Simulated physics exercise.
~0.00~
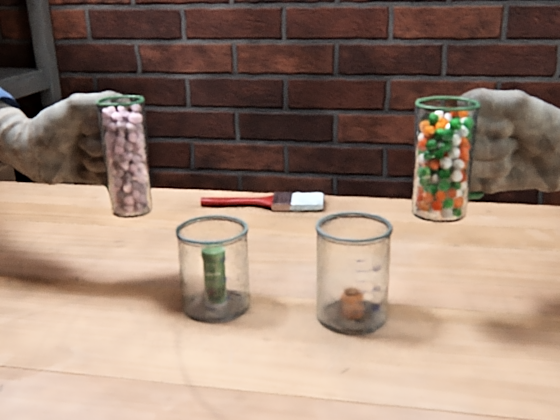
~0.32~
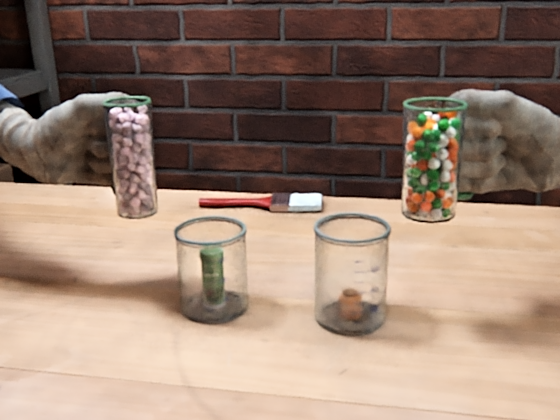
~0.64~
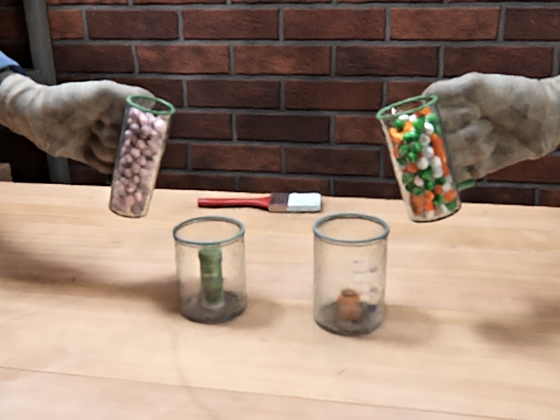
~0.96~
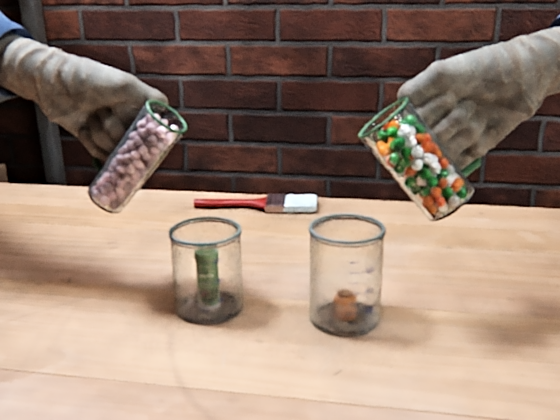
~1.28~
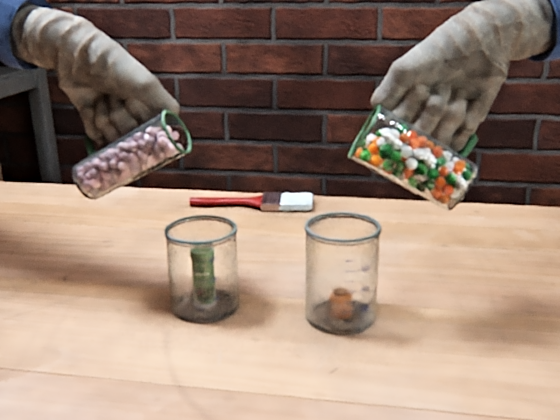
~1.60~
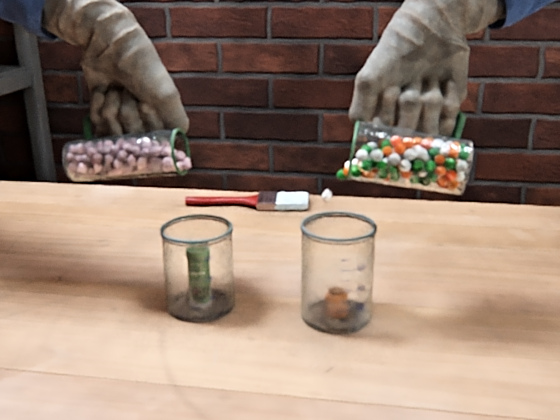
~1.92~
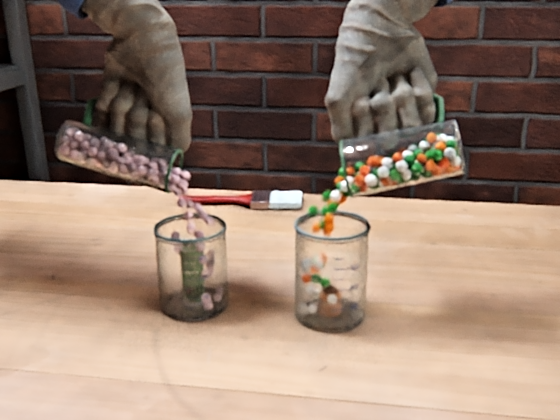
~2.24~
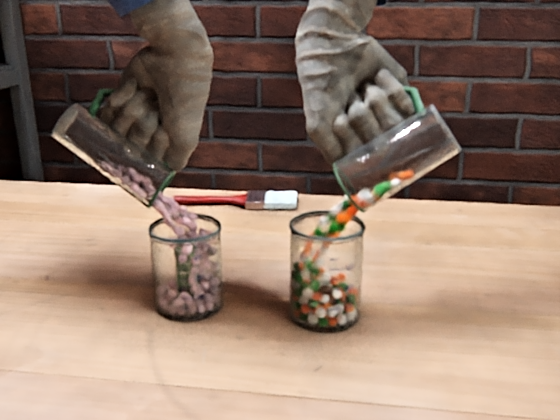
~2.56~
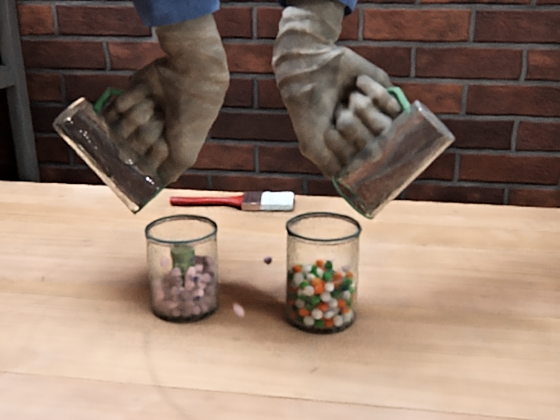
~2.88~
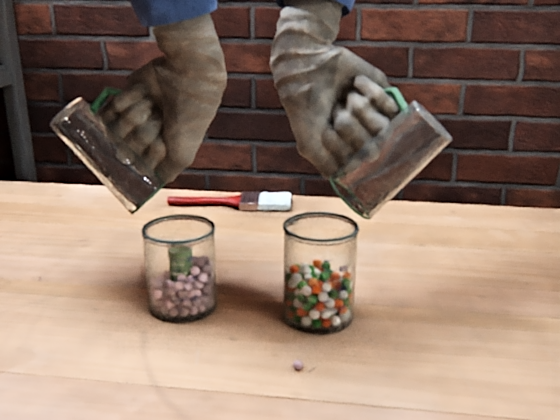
At first, two gloved hands hold up clear cups, one of pinkish pieces on the left and one of orange, green and white pieces on the right, above two beakers holding a green object and a shorter brownish one. The hands tilt the cups inward until they lie on their sides. Then the pieces spill over the rims and stream into the beakers, piling up around the objects. Both cups empty, and a stray piece drops to the table. In the end, the green object still pokes out of the pinkish pieces, while the brownish one is buried under the colourful ones.
